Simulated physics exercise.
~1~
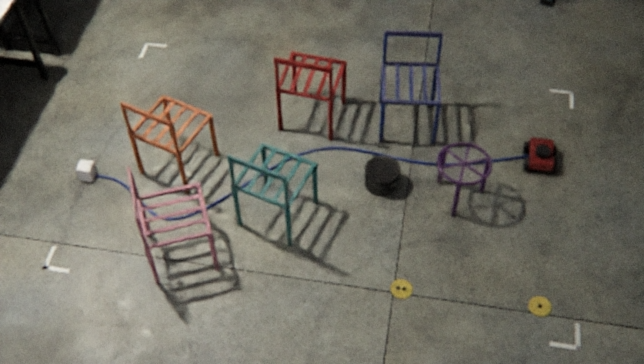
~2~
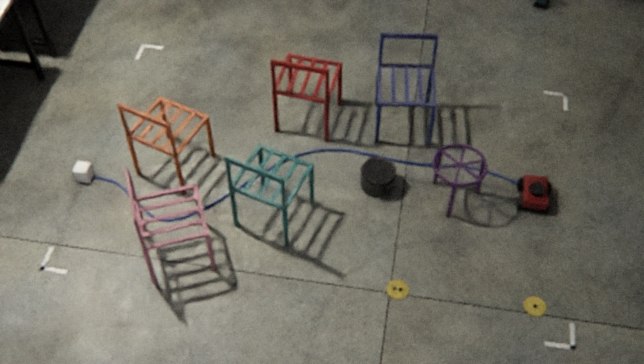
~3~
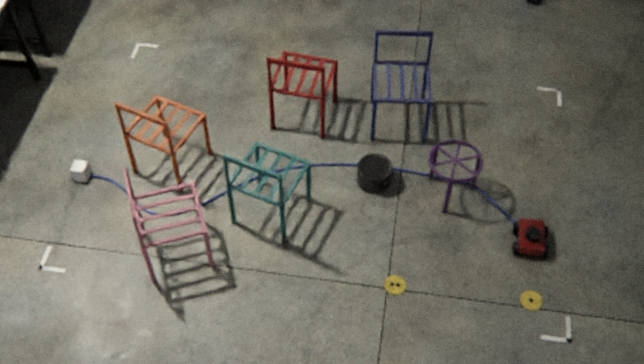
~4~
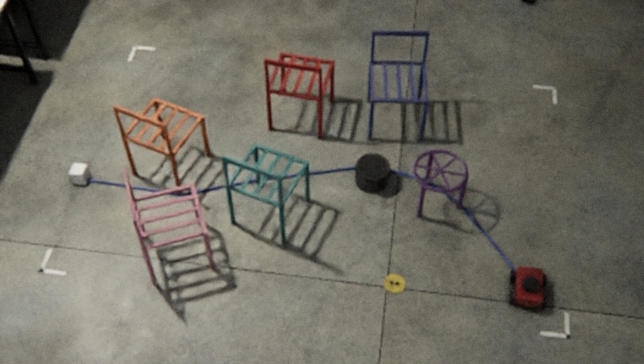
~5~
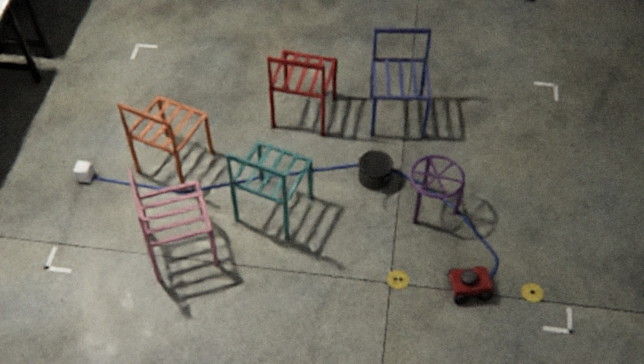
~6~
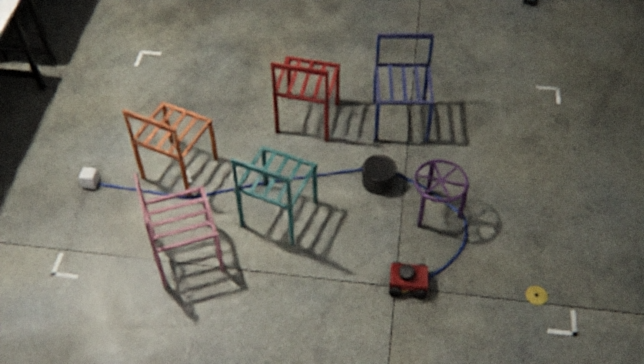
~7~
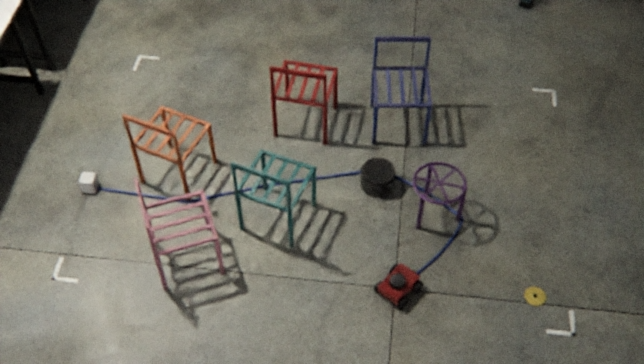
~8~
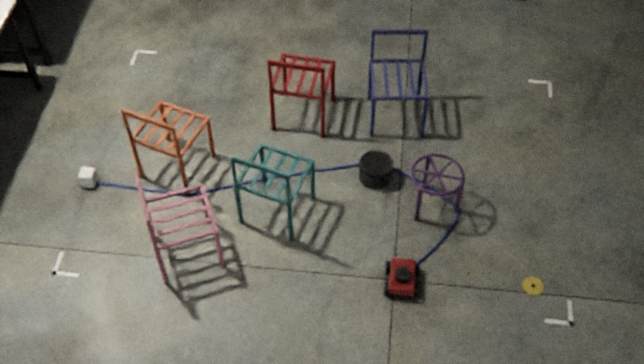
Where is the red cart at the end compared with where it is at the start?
It starts at the far right, just beyond the purple stool, and ends lower and further left, at the left-hand yellow mark's place below the stool.
